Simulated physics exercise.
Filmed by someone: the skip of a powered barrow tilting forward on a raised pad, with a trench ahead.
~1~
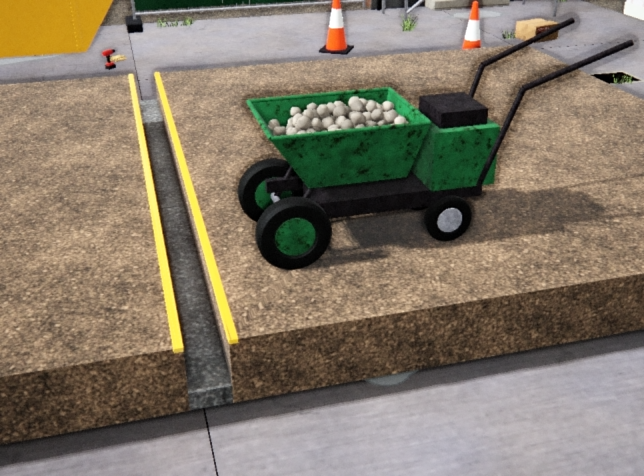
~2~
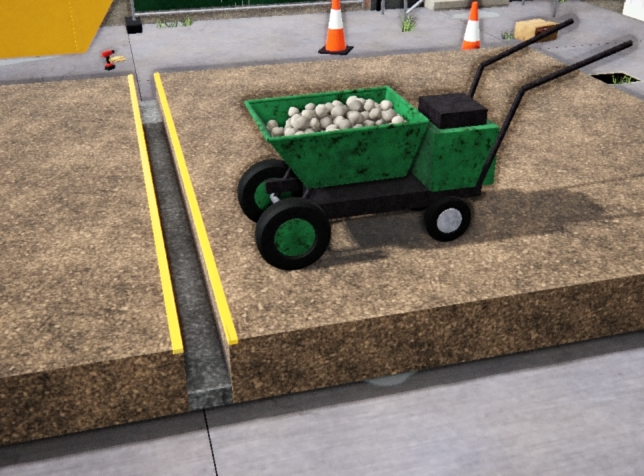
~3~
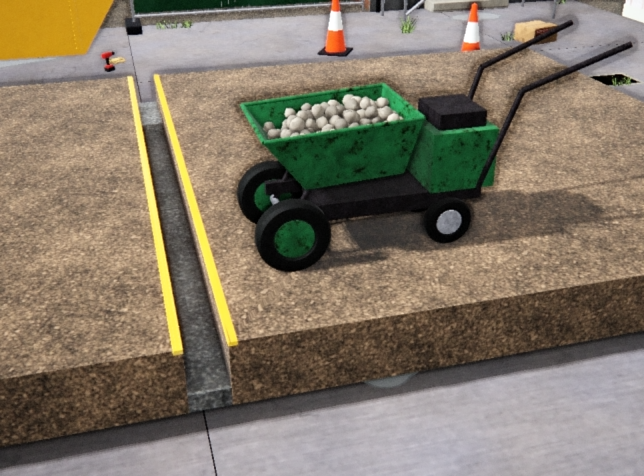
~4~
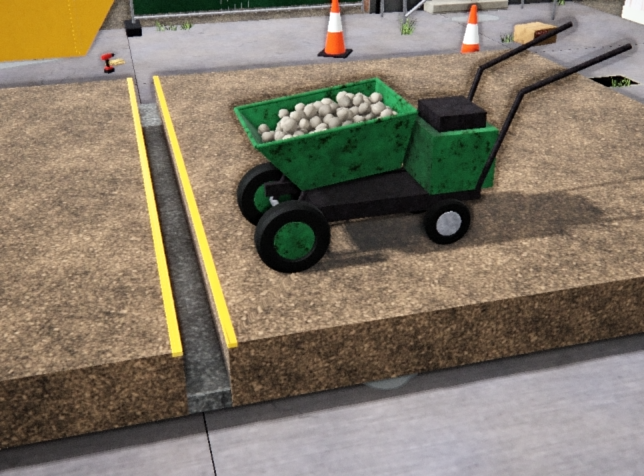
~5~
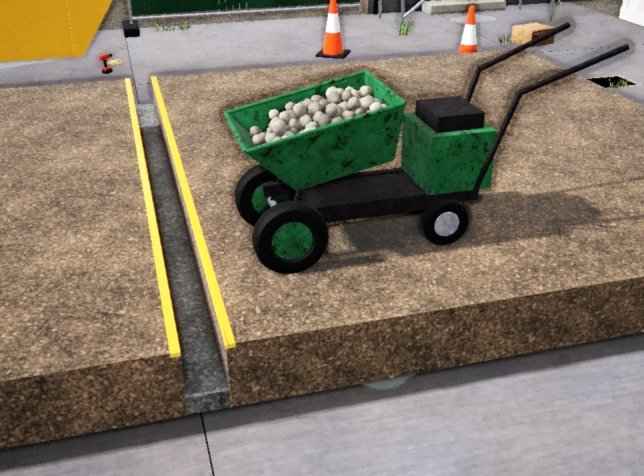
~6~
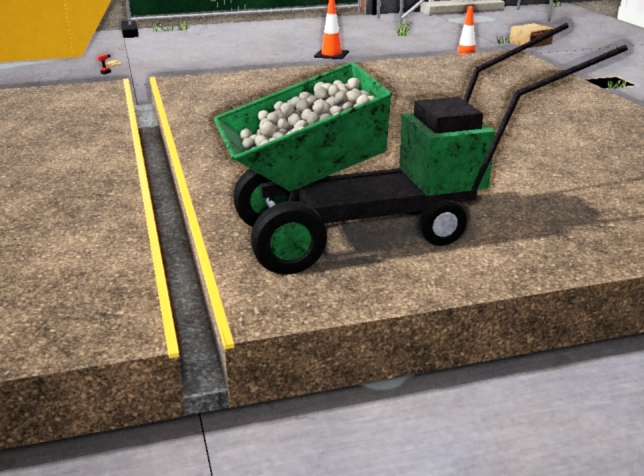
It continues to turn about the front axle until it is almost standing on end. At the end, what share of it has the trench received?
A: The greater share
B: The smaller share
The smaller share.
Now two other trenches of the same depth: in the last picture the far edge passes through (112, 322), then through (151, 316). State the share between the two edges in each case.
In order, some 90 and some 50 percent.
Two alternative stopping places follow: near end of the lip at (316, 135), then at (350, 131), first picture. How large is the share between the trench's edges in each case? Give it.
It works out to 80 per cent in the first case and 60 per cent in the second.
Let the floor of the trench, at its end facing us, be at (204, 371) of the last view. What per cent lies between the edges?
Estimated share: Approx. 30 %.
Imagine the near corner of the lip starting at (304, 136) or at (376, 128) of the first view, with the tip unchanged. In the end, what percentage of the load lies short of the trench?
0 % and 60 %, in that order.
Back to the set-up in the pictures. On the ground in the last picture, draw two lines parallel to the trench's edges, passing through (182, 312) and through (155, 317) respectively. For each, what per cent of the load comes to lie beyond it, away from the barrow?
I'd say some 80 in a hundred, and after that 60 in a hundred.
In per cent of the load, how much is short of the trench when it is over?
I'd say around 0 per cent of the load.
Soon after the last picture, skip tipped steeply; all in the skip.
A little later, skip tipped steeply; most in the skip; a stray few in or heaped over the trench; a small part beyond it; a small part falling.
Later still, skip tipped right over; about a quarter in the skip; a small part in or heaped over the trench; about two thirds beyond it; a stray few falling.
By the end, skip tipped right over; about a quarter in or heaped over the trench; most beyond it.
